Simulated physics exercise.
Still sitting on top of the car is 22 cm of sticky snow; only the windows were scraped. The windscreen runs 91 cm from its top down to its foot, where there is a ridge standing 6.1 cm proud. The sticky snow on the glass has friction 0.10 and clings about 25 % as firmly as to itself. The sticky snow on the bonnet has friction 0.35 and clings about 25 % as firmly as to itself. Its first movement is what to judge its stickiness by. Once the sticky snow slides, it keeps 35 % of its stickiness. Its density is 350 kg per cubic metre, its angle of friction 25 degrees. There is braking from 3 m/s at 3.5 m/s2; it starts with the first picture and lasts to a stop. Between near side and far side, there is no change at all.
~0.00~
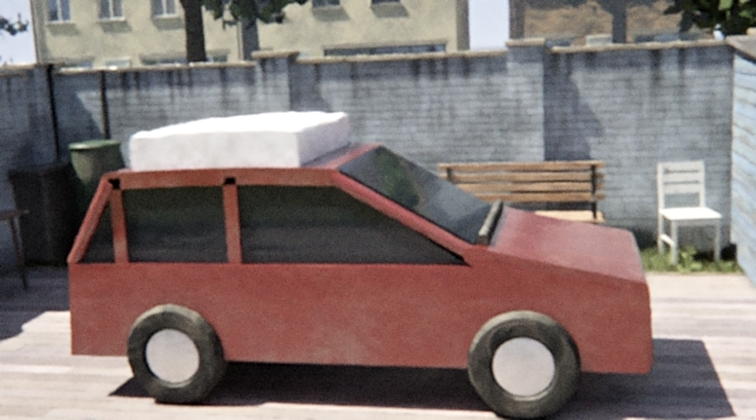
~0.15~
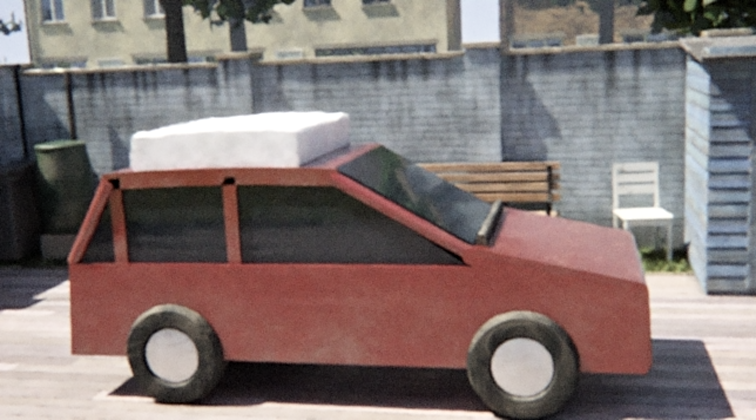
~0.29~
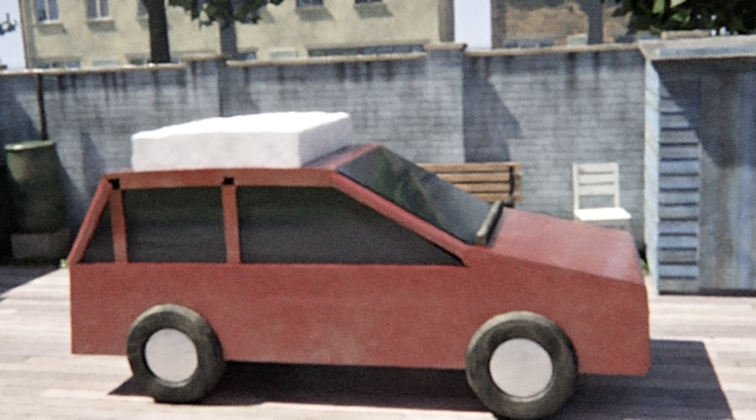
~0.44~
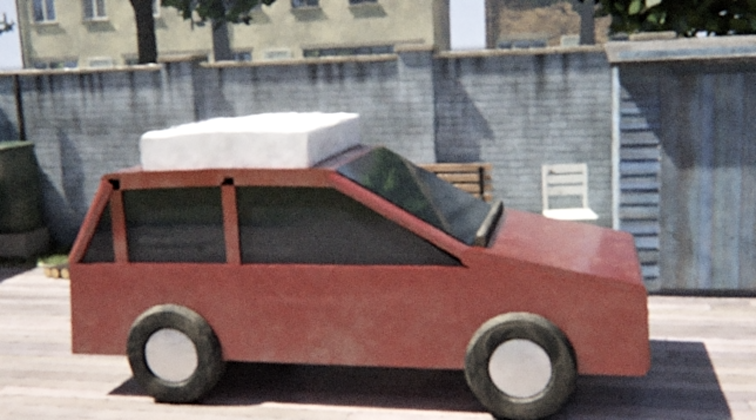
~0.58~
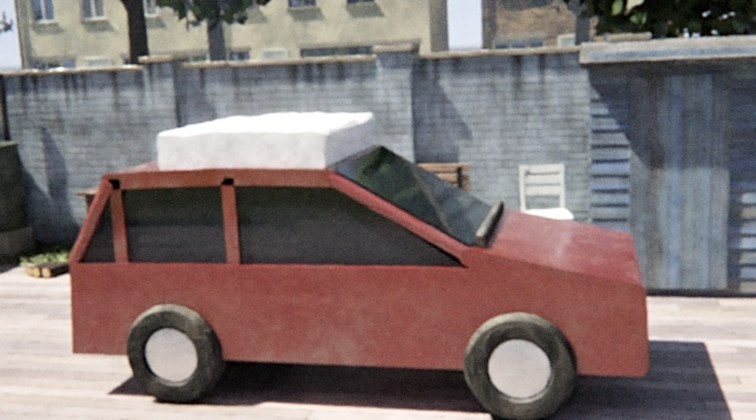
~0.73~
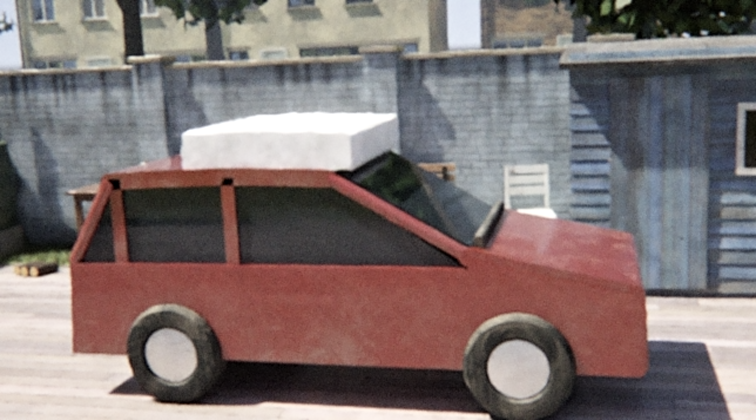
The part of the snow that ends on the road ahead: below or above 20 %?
Well, it ends up exceeding the 20 % mark.
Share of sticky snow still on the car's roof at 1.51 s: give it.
Near 0 %.
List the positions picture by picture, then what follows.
Leading edge of the sticky snow at (296, 145), in the first frame.
Leading edge of the sticky snow at (295, 132), in the second frame.
Leading edge of the sticky snow at (297, 133), its middle shifted 1.6 cm, in the third frame.
Leading edge of the sticky snow at (306, 133), its middle shifted 7.2 cm, in the fourth frame.
Leading edge of the sticky snow at (324, 142), its middle shifted 18 cm, in the fifth frame.
Leading edge of the sticky snow at (351, 145), its middle shifted 34 cm, 12 % of it past the top of the windscreen, in one piece, in the sixth frame.
After 1.09 s, 30 % of the snow is on the roof, 63 % on the glass, 7 % on the bonnet and none has gone off the nose.
After 1.51 s, none of the snow is on the roof, 39 % on the glass, 59 % on the bonnet and 1 % has gone off the nose.
After 1.93 s, none of the snow is on the roof, 14 % on the glass, 72 % on the bonnet and 14 % has gone off the nose.
After 2.36 s, none of the snow is on the roof, 14 % on the glass, 43 % on the bonnet and 44 % has gone off the nose.
After 3.10 s, at the end, none of the snow is on the roof, 14 % on the glass, 37 % on the bonnet and 49 % has gone off the nose.
